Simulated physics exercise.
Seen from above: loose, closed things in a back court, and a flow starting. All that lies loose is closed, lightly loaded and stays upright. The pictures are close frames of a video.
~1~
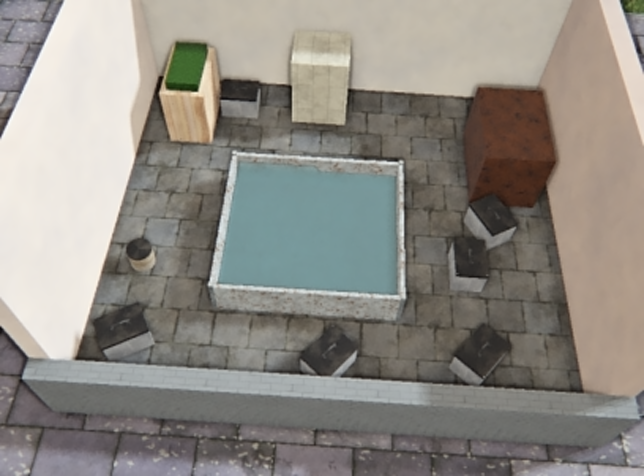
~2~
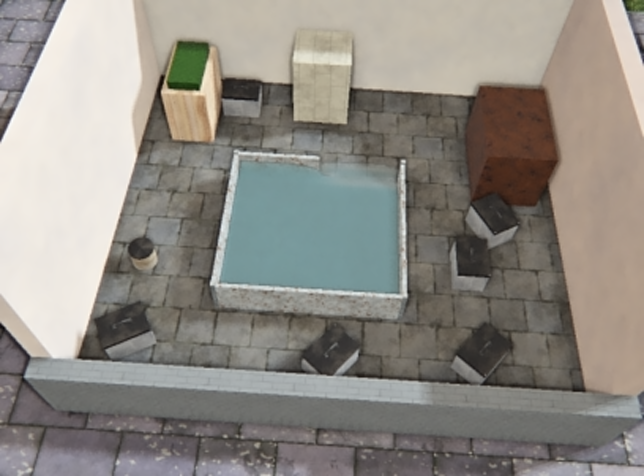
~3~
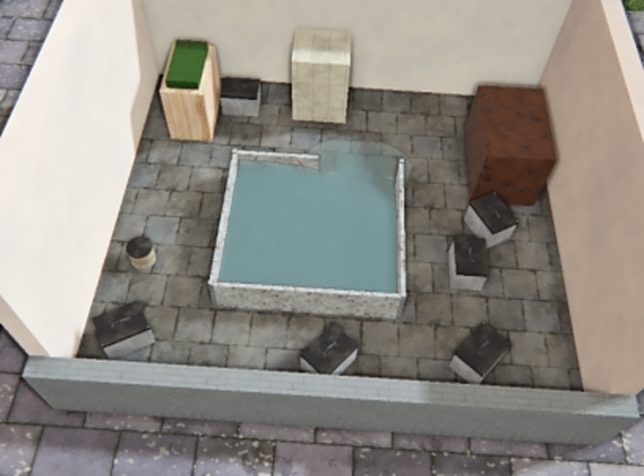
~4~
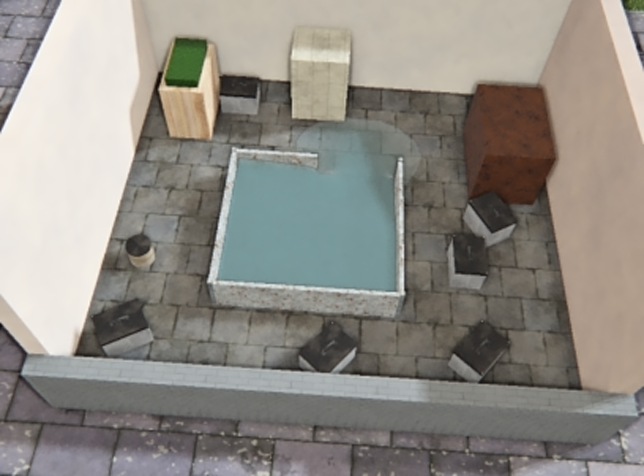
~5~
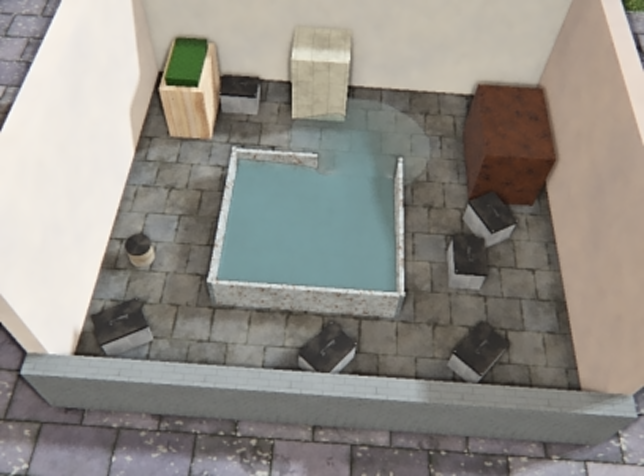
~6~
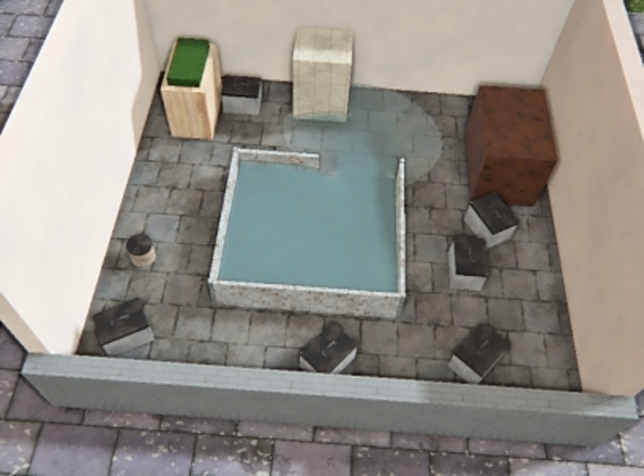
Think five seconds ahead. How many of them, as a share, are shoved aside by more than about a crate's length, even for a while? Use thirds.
Share: Not even a third.
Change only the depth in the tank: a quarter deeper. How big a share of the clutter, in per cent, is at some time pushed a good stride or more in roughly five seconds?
I make it 0 per cent.
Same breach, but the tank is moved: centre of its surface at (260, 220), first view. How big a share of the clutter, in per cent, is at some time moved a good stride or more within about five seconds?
Roughly 10 per cent.
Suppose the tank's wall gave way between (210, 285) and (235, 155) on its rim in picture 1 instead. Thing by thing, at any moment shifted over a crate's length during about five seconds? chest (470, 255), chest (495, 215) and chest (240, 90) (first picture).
In turn: Under that, under that, never so far.
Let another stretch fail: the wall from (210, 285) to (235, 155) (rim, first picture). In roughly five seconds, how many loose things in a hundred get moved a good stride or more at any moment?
Some 60 per cent.
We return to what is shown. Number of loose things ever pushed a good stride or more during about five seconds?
The number is 0.
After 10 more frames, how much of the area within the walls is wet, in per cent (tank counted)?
Roughly 40 per cent.
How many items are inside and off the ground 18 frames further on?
It comes to 1.
A moment on, 0 of 7 are well off their spots; 0 afloat.
Next, 0 of 7 are well off their spots; 0 afloat.
Later, 0 of 7 are well off their spots; 1 afloat.
In the end, 0 of 7 are well off their spots, and 0 have been at some point; 1 afloat.
